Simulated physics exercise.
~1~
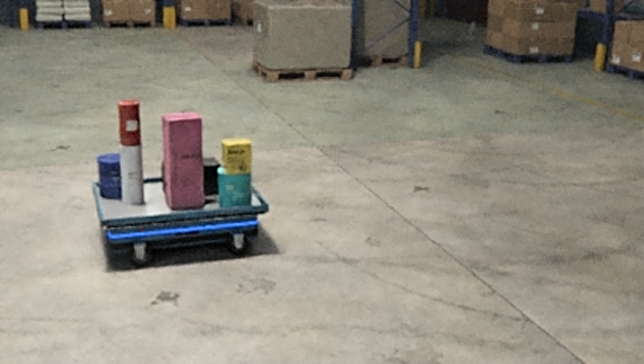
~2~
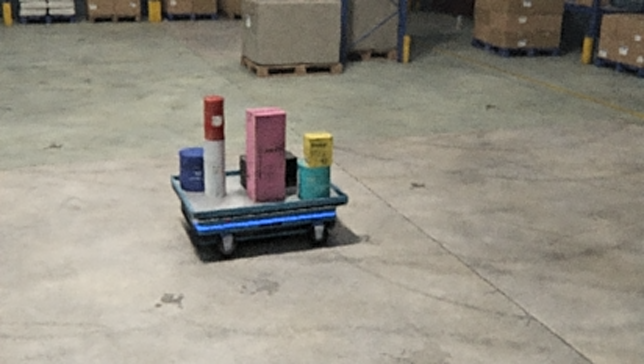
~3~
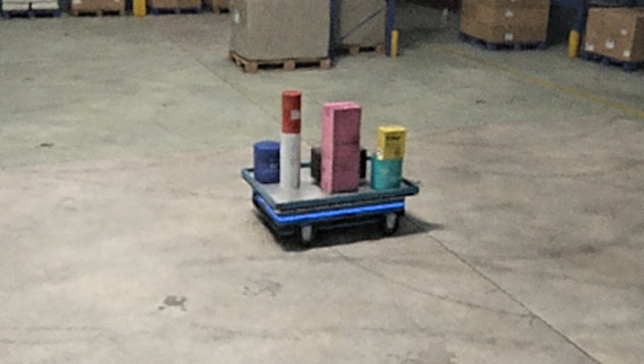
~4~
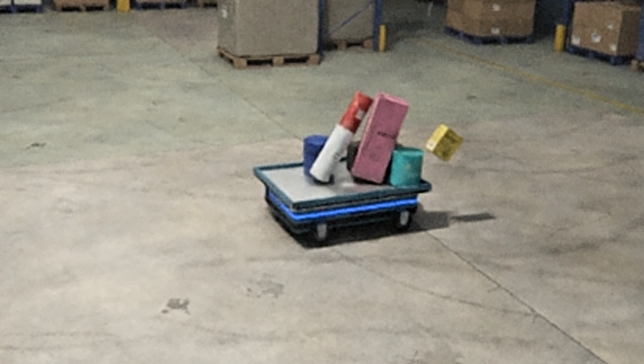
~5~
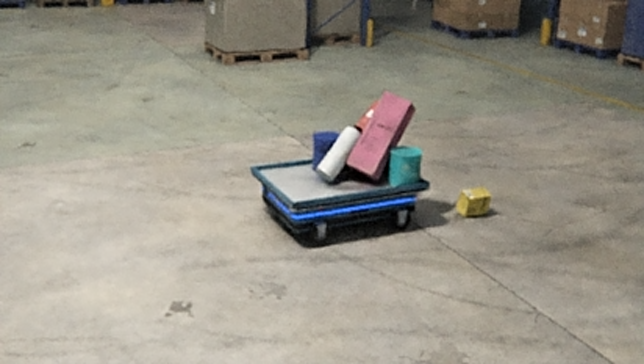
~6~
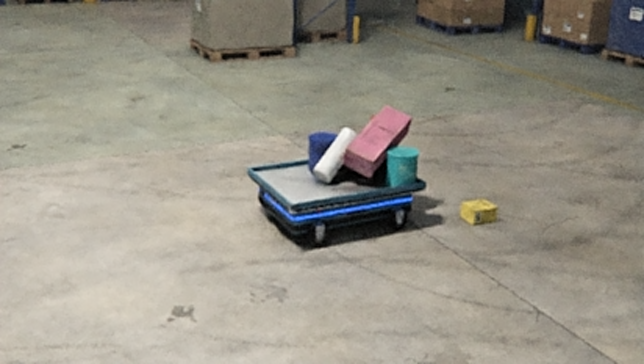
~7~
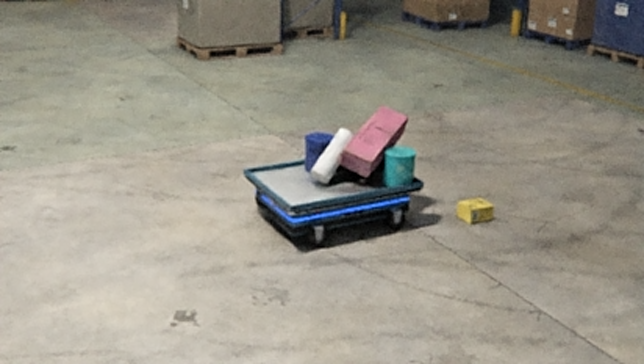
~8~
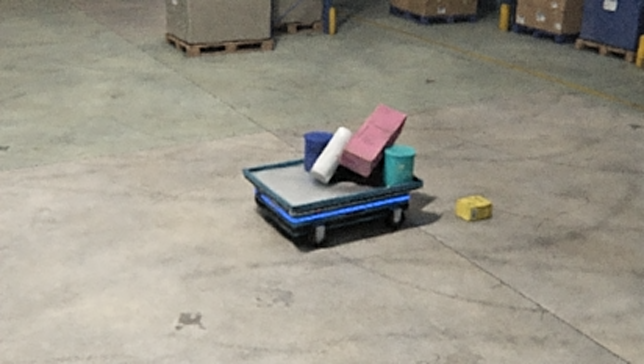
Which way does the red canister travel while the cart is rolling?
The red canister moves to the right, riding along on top of the white canister.
